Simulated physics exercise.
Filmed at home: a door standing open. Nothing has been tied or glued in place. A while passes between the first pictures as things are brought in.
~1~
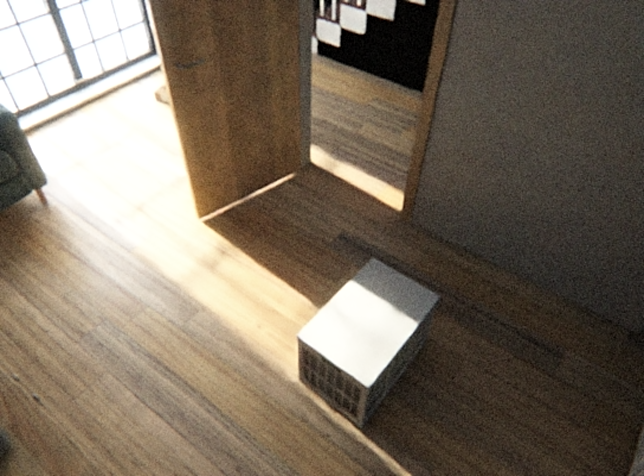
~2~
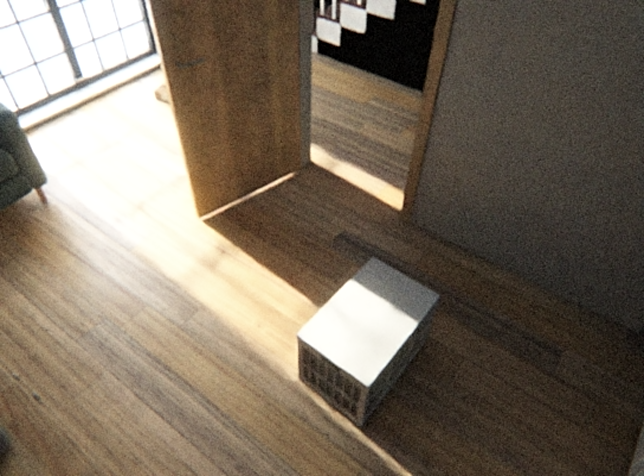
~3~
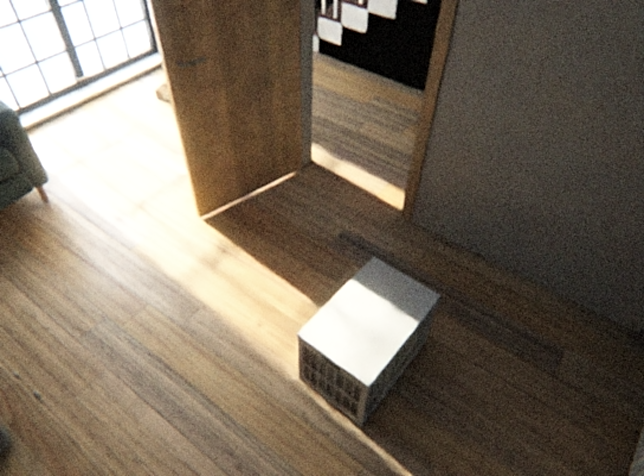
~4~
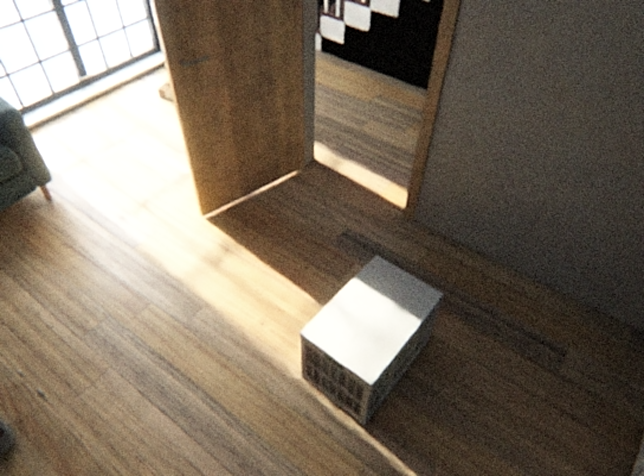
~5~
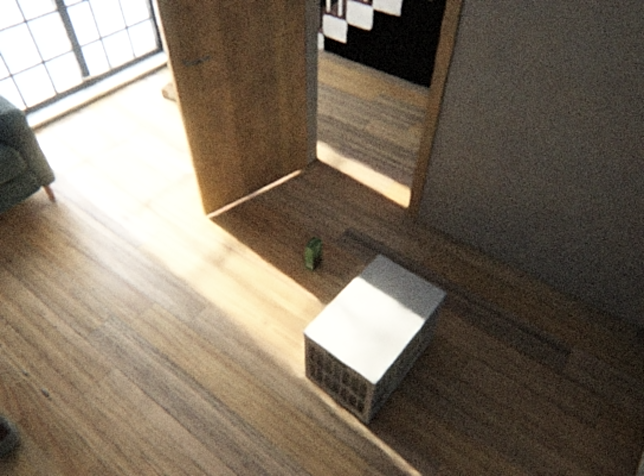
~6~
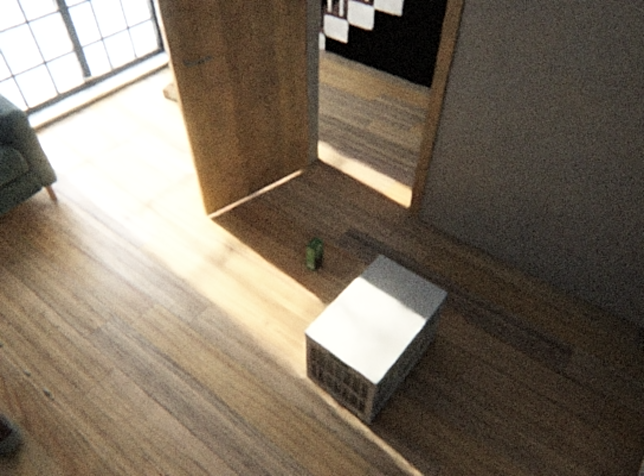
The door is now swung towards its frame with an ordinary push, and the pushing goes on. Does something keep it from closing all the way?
Yep, watching it, the door travels the full way over.
Then, 0.70 s after the last picture, door 79° open.
Then, 1.10 s after the last picture, door 48° open.
Then, 1.50 s after the last picture, door 13° open.
At rest, door 0° open; both in place. Seen from the same camera at the end, green carton near (315, 254).
